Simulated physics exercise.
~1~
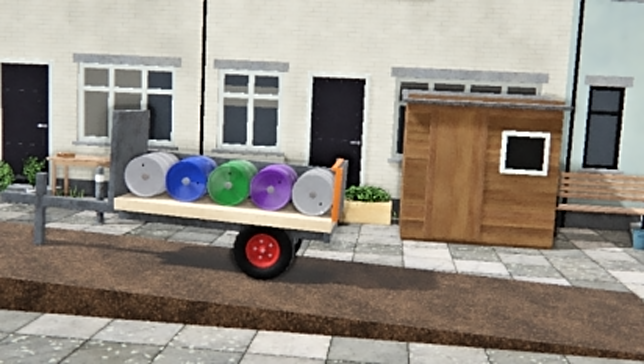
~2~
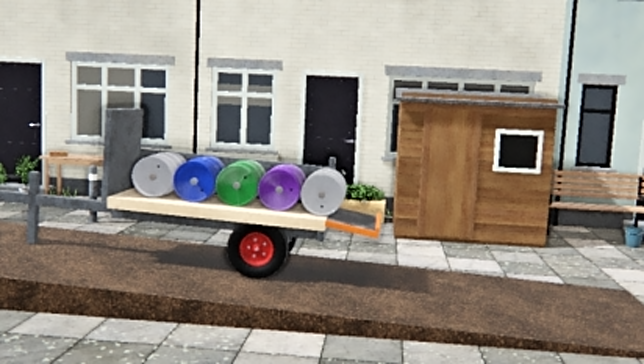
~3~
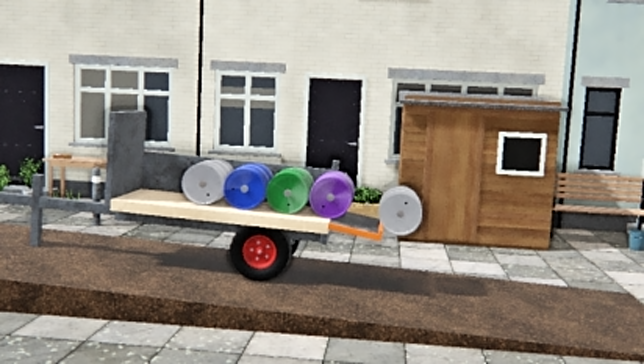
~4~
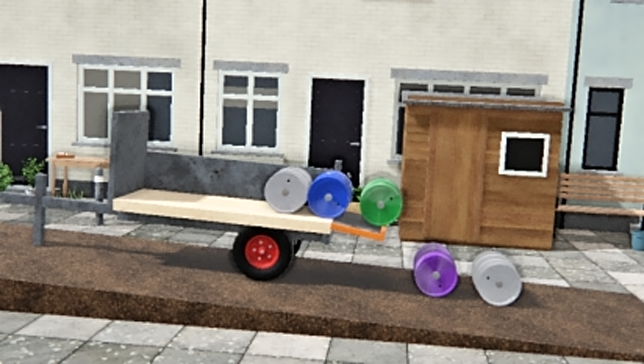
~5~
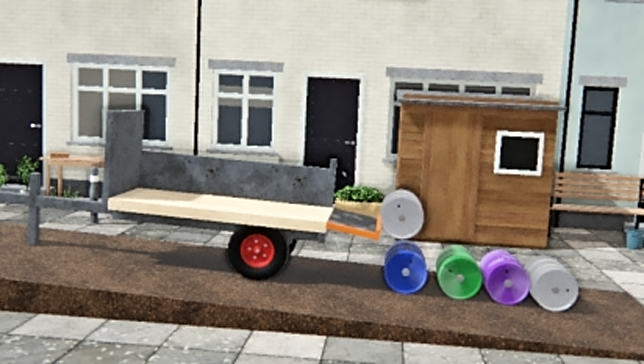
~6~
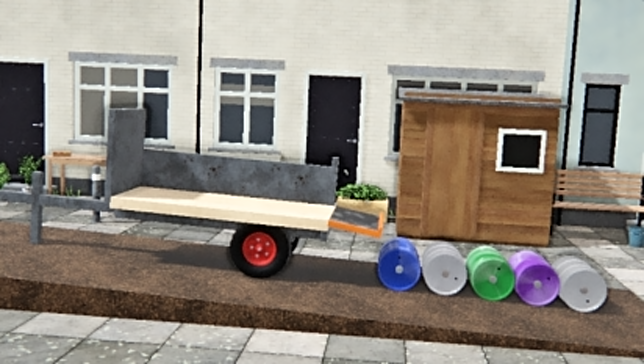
At first, five kegs, two of them grey and the others blue, green and purple, sit in a row on a tilted trailer bed outside a row of houses, held by a raised tailgate. The gate drops open and the kegs start rolling right. A grey one leads onto the gate, with purple close behind. Those two land on the ground beside a wooden shed, and green and then blue follow. The last grey keg tips off the gate above blue, then settles between blue and green, leaving all five lined up on the ground and the trailer empty.
